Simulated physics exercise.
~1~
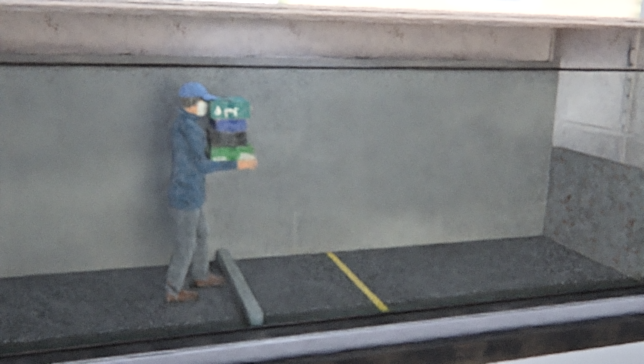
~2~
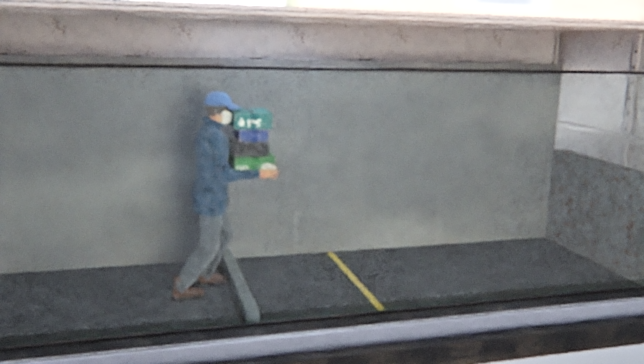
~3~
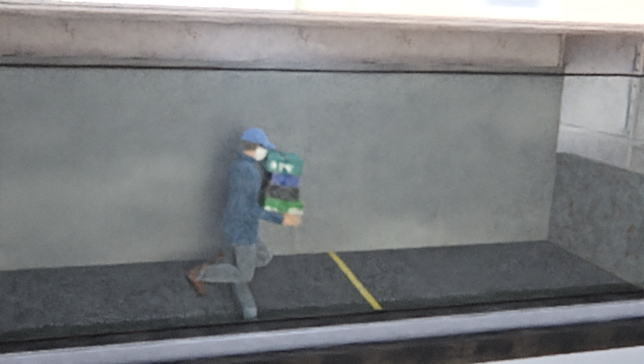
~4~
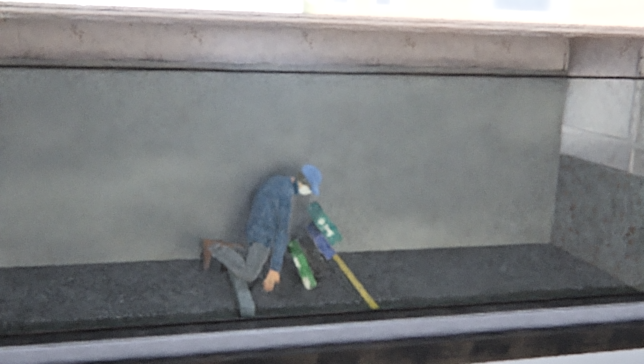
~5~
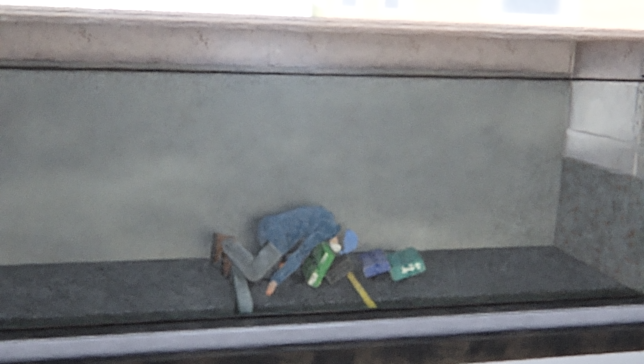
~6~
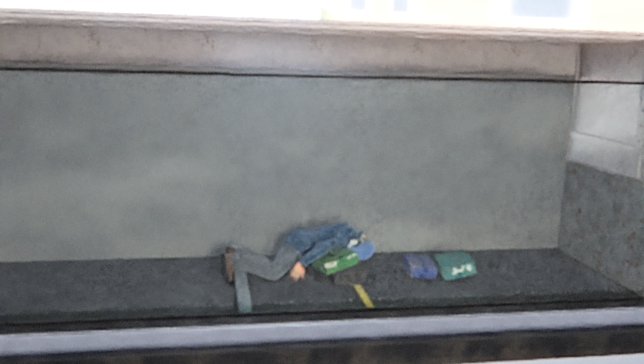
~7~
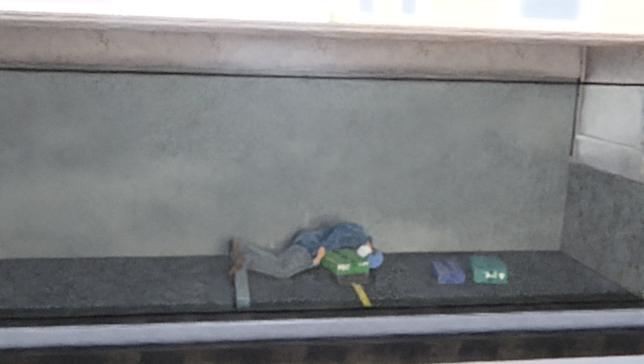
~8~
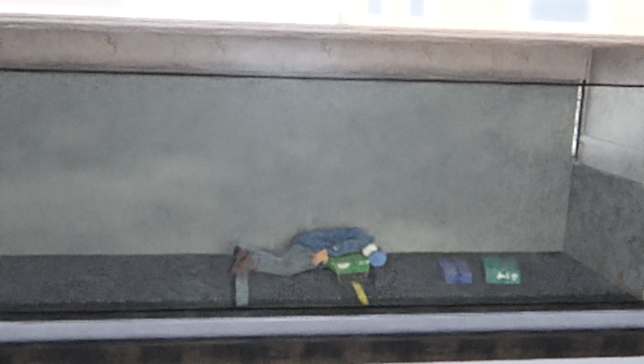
A courier in a blue cap holding a stack of boxes tipped forward over a low rail and crumpled face down, his head ending past the yellow line, with the blue and teal boxes beyond it and the green one stopping short.
